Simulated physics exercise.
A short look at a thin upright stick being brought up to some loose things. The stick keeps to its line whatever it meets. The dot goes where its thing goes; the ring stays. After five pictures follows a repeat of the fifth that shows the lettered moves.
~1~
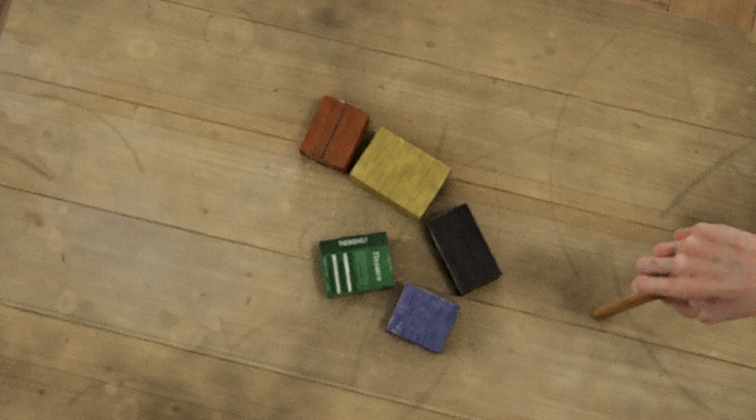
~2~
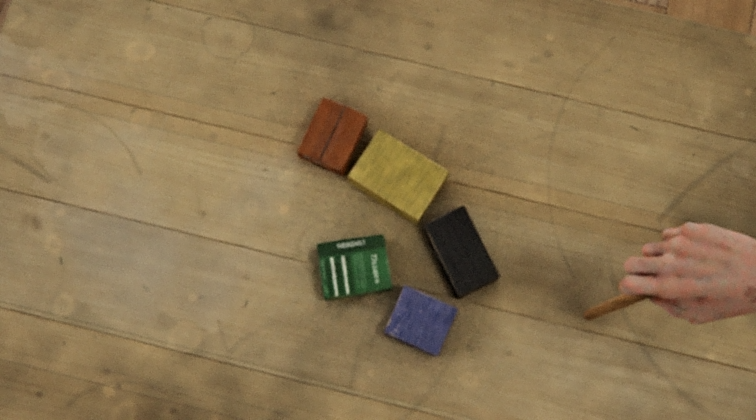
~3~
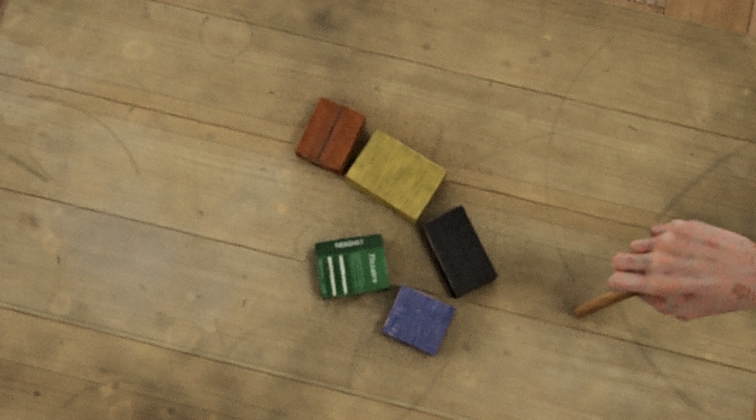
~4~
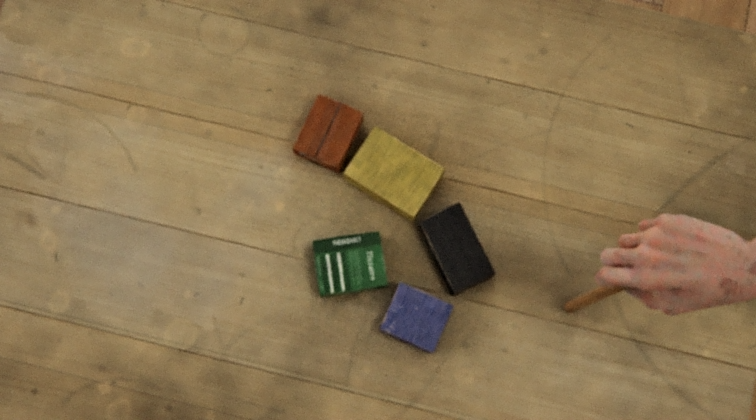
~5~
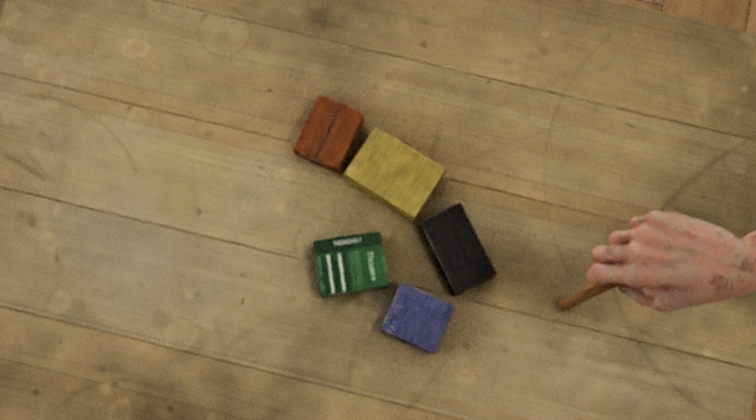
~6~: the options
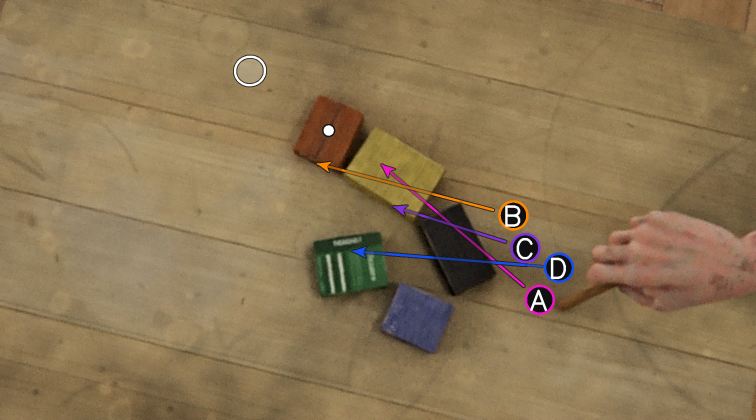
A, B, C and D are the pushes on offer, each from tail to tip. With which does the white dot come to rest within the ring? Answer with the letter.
Choose stroke B.
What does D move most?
The black block goes farthest.
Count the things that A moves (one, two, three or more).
It moves three or more.
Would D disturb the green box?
Yes.
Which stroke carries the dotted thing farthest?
Stroke B.
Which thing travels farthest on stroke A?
It is the yellow block.
On the copy, A from (524, 286) to (382, 165); B from (493, 210) to (318, 164); C from (505, 242) to (394, 207); D from (526, 265) to (353, 251); the ring at (250, 71); the white dot at (328, 131).
On B. First, foot of the stick (430, 194); orange box (329, 134); yellow block (387, 172).
Then, foot of the stick (366, 177); orange box (281, 104); yellow block (326, 149).
Finally, foot of the stick (318, 164); orange box (250, 75); yellow block (284, 129); the dot on the orange box is in the ring.
By contrast, A leaves the dotted thing at (286, 105); C leaves the dotted thing at (318, 123); D leaves the dotted thing at (322, 128).
